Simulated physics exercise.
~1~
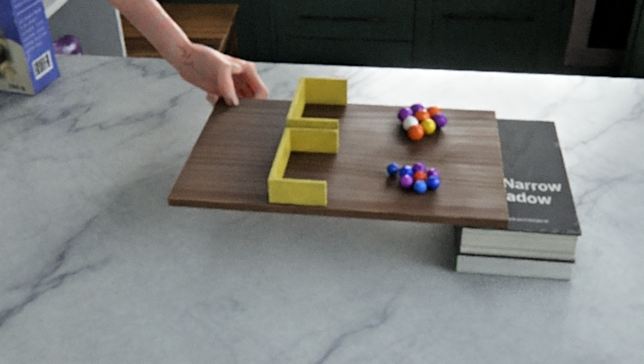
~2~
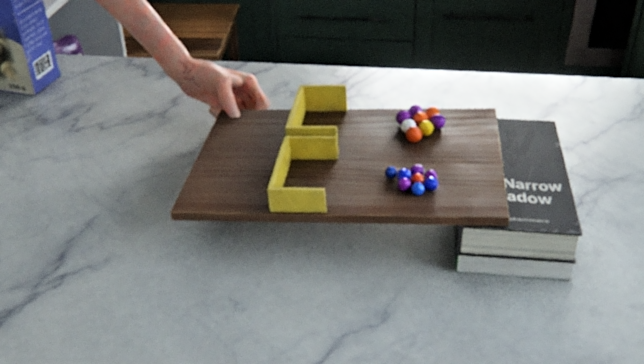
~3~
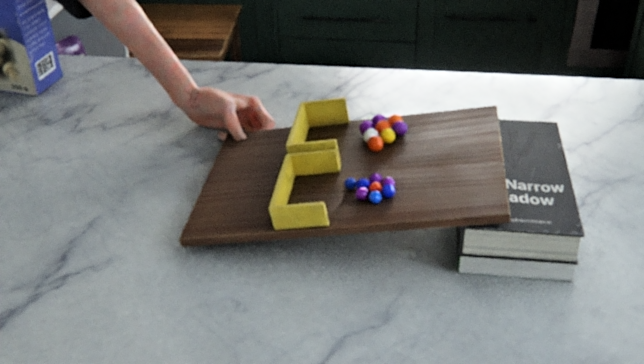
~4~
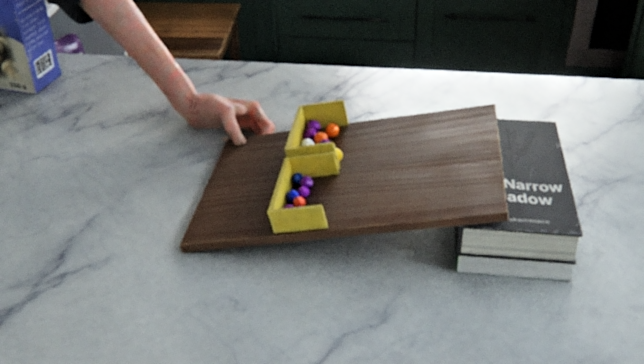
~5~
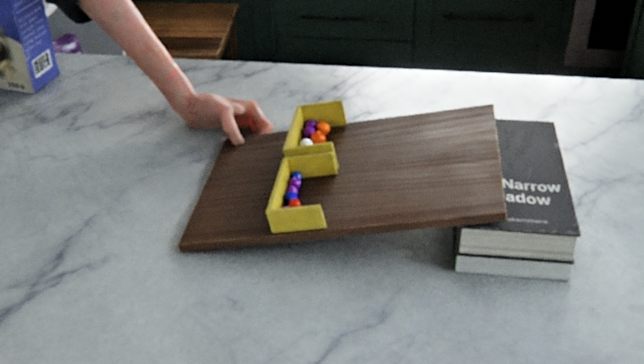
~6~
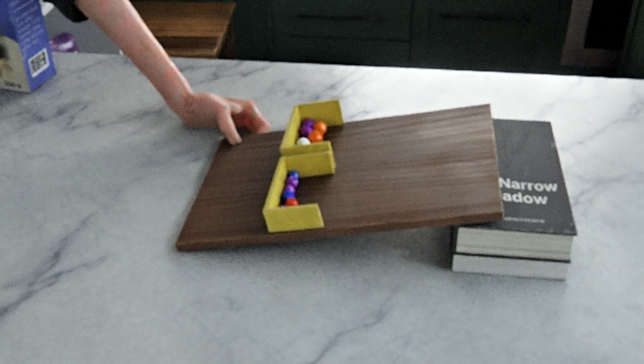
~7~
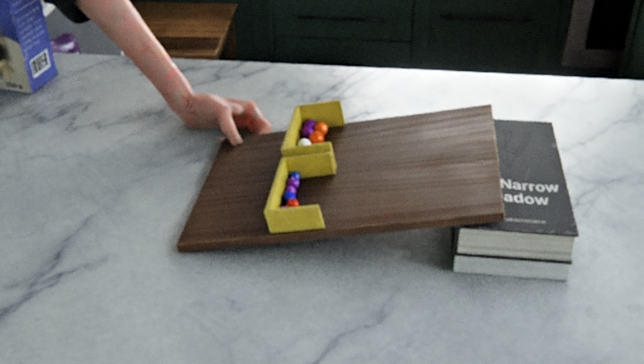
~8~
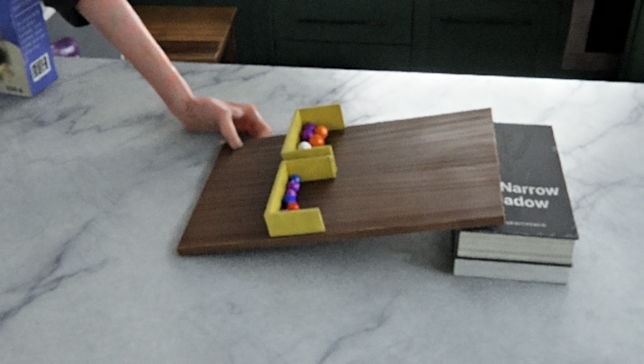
A hand reaching in from the upper left holds one end of a dark wooden board above a grey-veined marble counter, seen from slightly above, while the board's right end rests on a stack of books. Two yellow bracket-shaped barriers stand left of the board's middle, with two clusters of small colourful balls to their right, the nearer mostly blue and purple, the farther including orange and white. The hand lowers the left end, and the board tilts. Both clusters roll left into the barriers. They settle there, and the hand keeps holding the sloping board.
